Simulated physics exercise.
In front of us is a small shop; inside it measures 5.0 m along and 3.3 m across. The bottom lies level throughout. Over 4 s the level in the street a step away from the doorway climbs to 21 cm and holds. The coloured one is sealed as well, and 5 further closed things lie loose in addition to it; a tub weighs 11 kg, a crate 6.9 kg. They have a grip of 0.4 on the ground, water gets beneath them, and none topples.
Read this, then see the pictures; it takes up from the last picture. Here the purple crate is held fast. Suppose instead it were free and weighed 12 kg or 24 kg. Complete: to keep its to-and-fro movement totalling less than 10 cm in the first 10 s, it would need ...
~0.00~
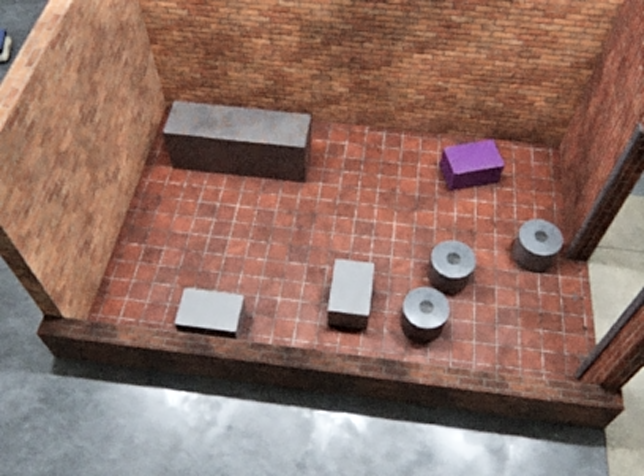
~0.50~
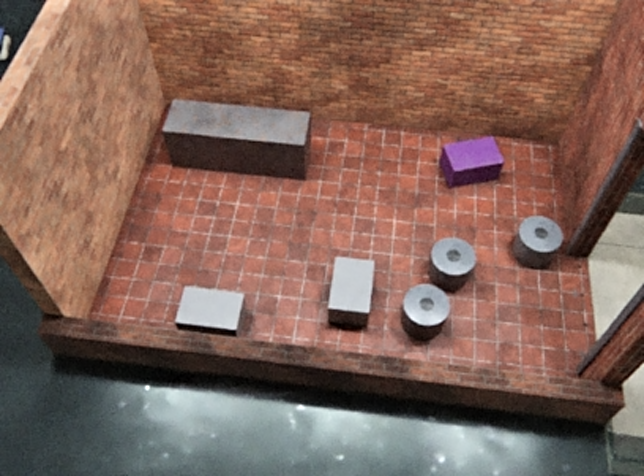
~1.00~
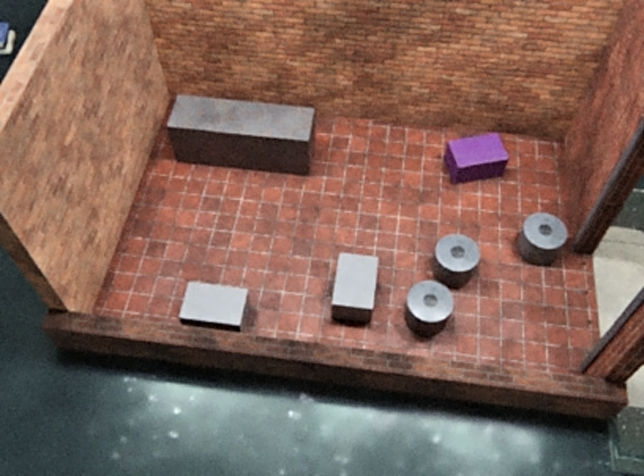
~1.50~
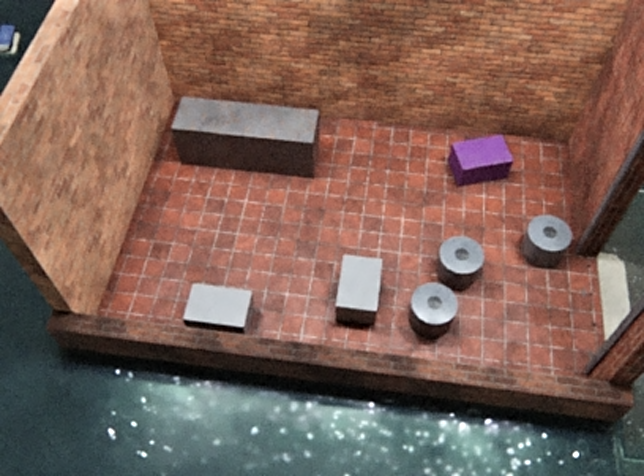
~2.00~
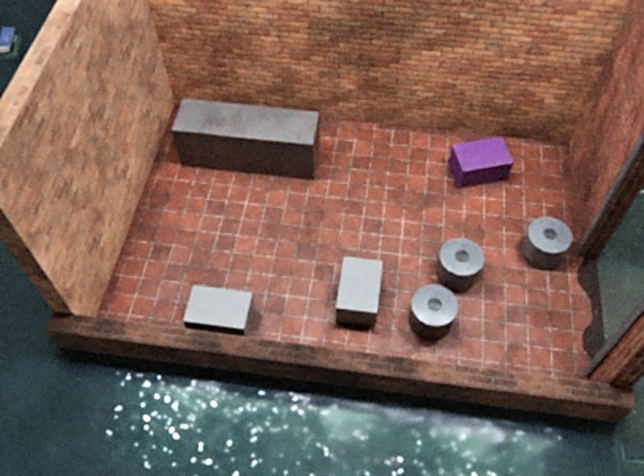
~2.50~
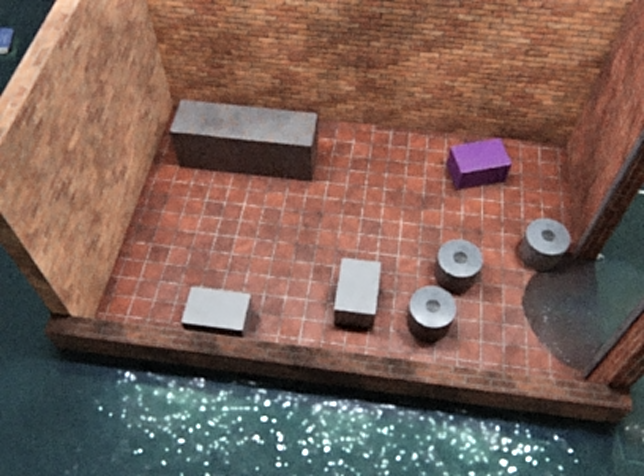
It would need just the lighter mass.
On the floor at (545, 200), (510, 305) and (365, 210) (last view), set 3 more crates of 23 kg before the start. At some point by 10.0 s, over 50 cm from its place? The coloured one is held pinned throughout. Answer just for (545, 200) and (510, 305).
In the order given, within the mark and then beyond the mark.
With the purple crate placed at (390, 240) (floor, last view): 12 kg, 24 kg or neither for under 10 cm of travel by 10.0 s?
Neither is enough.
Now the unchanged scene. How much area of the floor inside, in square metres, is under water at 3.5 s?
At that time the wet patch spans about 2.0 m2.
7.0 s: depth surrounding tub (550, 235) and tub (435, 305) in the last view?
I'd estimate 3 cm for the first and 7 cm for the second.
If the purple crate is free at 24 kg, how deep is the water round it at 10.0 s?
About 4 cm.
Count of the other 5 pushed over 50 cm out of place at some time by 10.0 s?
The number is 4.
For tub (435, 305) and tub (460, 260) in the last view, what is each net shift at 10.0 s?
In turn: 300 cm, 250 cm.
After 3.5 s the purple crate would be 0 cm from its start with 12 kg and 0 cm from its start with 24 kg; 0 cm of water round it then.
After 4.5 s the purple crate would be 0 cm from its start with 12 kg and 0 cm from its start with 24 kg; 1 cm of water round it then.
After 7.0 s the purple crate would be 0 cm from its start with 12 kg and 0 cm from its start with 24 kg; 1 cm of water round it then.
After 10.0 s the purple crate would be 0 cm from its start with 12 kg and 0 cm from its start with 24 kg; 4 cm of water round it then.
